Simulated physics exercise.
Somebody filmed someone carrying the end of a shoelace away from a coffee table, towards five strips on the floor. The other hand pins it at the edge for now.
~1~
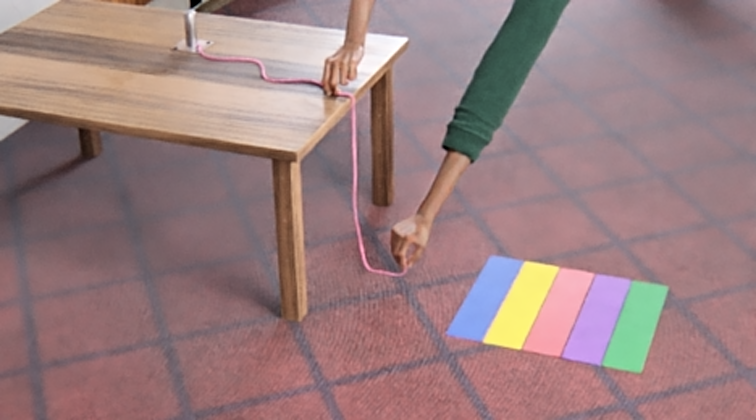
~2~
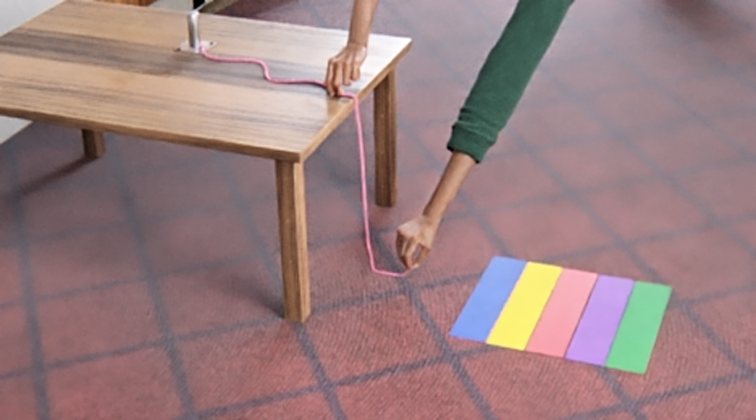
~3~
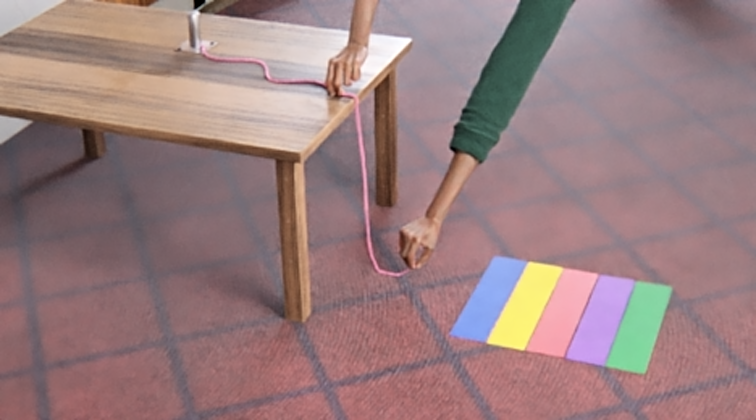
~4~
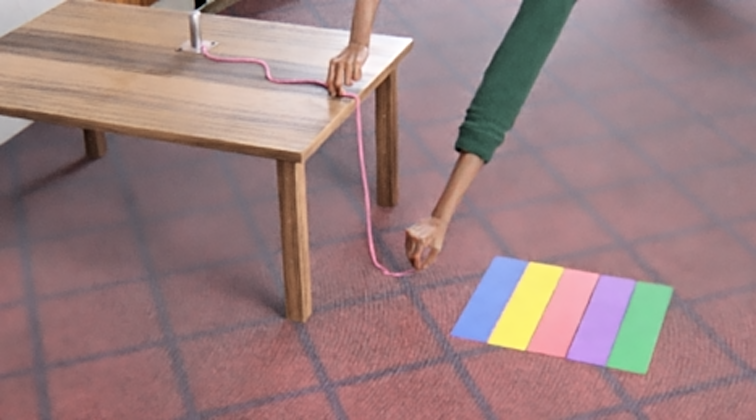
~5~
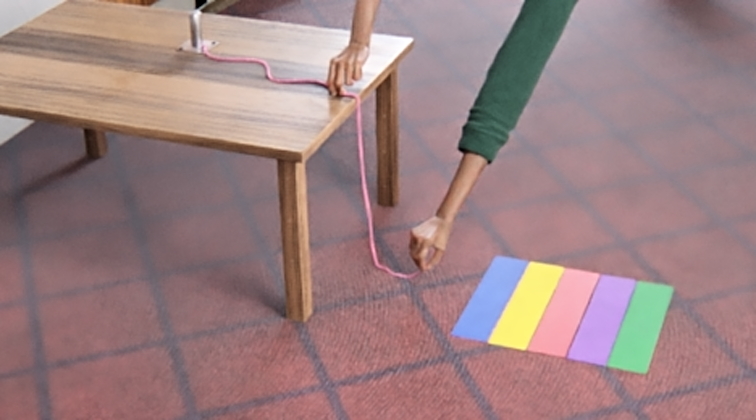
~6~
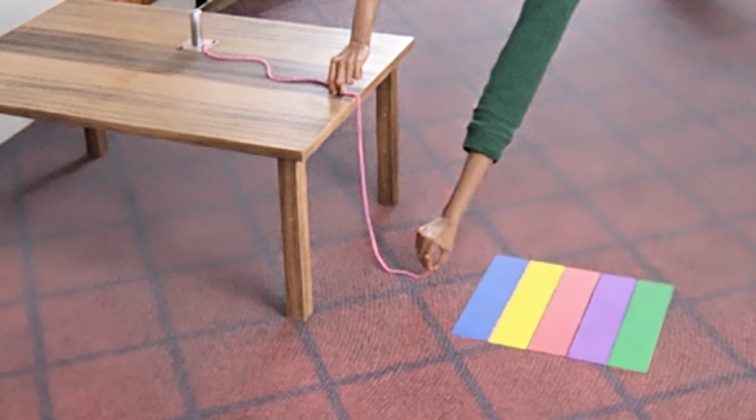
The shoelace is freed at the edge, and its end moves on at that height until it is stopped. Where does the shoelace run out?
The end stops over the red strip.
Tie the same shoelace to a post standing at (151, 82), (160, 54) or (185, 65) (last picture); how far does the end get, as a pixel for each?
About (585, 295), (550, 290) and (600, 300).
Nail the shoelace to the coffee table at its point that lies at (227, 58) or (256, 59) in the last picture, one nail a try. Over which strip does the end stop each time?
Try by try: Red; red.
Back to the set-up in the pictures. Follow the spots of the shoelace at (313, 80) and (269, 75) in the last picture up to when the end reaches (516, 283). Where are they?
Near (342, 82) and (301, 71).
Soon after, end near (516, 283); over yellow.
After that, end near (555, 290); over red.
At the stop, end near (577, 294); over red. It gets as far as the red strip.
